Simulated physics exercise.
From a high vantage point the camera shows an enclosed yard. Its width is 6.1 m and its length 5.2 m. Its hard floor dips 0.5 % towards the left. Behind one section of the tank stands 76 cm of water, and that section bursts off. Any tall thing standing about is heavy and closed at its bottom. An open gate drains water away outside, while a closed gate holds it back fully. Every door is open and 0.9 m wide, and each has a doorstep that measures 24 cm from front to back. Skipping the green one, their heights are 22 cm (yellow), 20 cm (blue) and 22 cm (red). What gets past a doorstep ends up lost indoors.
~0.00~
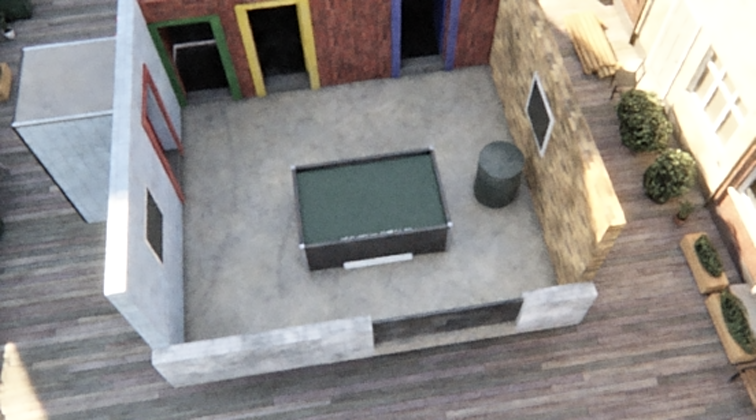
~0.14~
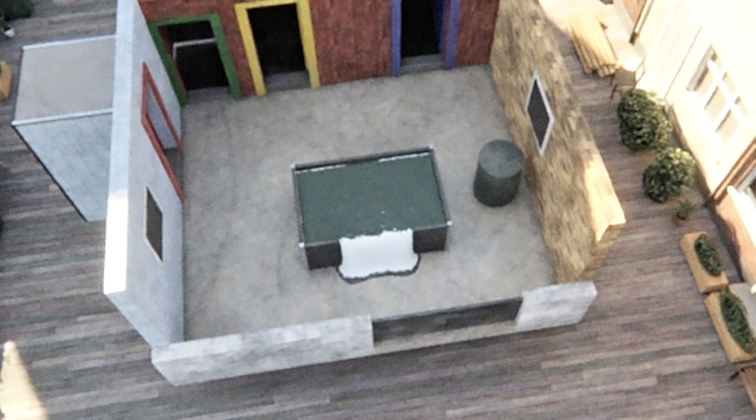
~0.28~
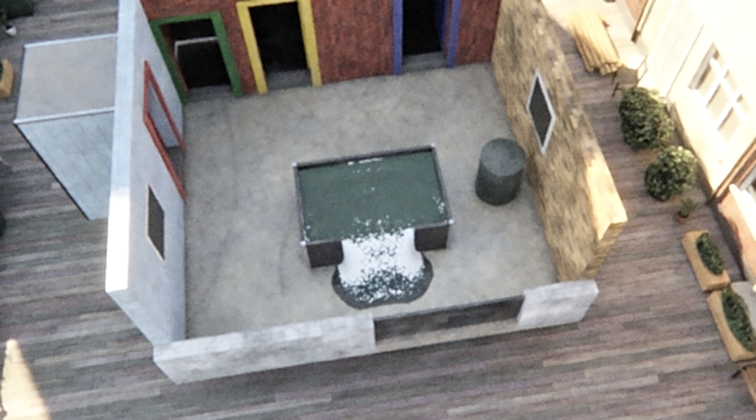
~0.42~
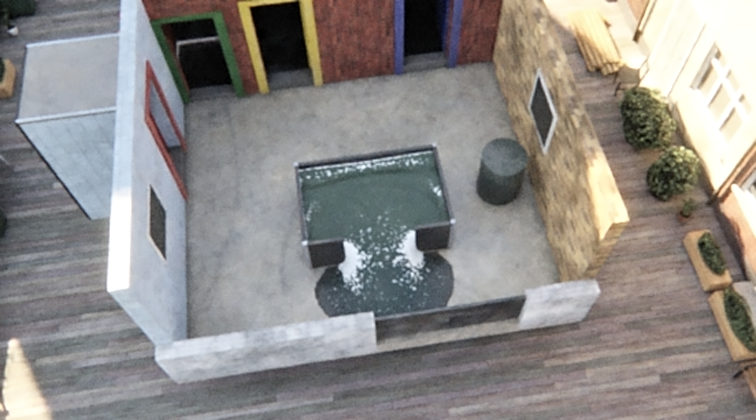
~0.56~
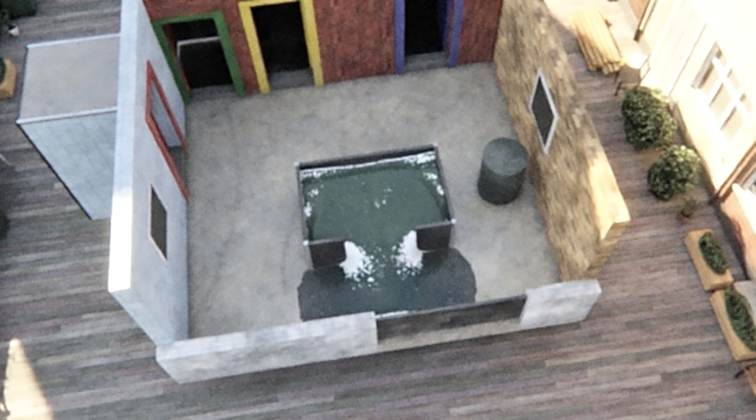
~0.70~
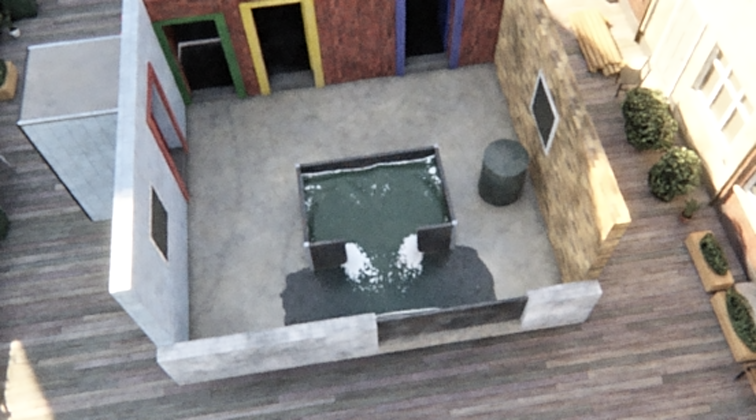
A walled yard with green, yellow and blue doorways held a full dark tank, and water burst through the front of it, foamed onto the grey floor and spread in a widening dark pool.
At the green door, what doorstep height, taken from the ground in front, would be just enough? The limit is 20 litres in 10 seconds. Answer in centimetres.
13.5 cm.
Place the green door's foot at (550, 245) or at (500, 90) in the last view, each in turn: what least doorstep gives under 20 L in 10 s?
You'd want roughly 21 cm there first, then roughly 8.5 cm.
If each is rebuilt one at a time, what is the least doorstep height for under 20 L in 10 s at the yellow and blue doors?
You'd want some 7.0 cm at yellow and some 9.0 cm at blue.
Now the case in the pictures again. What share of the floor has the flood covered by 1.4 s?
Roughly 20 percent of the floor.
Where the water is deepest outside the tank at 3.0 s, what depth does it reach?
Up to some 32 centimetres, I'd say.
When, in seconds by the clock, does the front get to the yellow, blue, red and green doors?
Yellow: 4.0 s; blue: 3.6 s; red: 2.4 s; green: 3.2 s.
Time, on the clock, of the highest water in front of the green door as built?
Peak: Close to 4.0 s.
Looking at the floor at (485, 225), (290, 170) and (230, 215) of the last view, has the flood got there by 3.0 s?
So the three spots come out swamped, spared, swamped, in that order.
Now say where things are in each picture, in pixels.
The first picture shows still water, 76 cm deep, in the tank at (370, 198); the green door at (198, 67) is dry.
In the second picture, the front is at (352, 280), 0.3 m from the gap at (377, 249); 0.3 m2 of floor is wet, 76 cm left at the back.
In the third picture, the front is at (361, 304), 0.8 m from the gap at (378, 249); 1.0 m2 of floor is wet, 73 cm left at the back.
In the fourth picture, the gap is at (380, 249), the front 1.3 m out at a hidden place; the back of the tank holds 66 cm.
In the fifth picture, water pours out at (381, 249) and has run 1.4 m, to a hidden place; about 9 cm deep outside, 65 cm at the back.
In the sixth picture, the front is at a hidden place, 1.6 m from the gap at (382, 250); 3.5 m2 of floor is wet, 62 cm left at the back; 4.2 m in a straight line remain to the green door at (203, 65).
After 1.4 s water covers 20 % of the floor, deepest (51 cm) near (393, 319); it has not reached the green door.
After 3.0 s water covers 50 % of the floor, deepest (32 cm) near (519, 201); it has not reached the green door.
After 10.0 s water covers 95 % of the floor, deepest (14 cm) near (369, 179); 12 cm at the green door, 85 litres in over its 9 cm doorstep.
At the green door as built, the water arrived by 3.3 s and peaked near 18 cm at 4.2 s.
With a doorstep of 11 cm, 47 litres would have come in within the 10 s; with 15 cm, 8 litres. So under 20 litres takes about 13.5 cm.
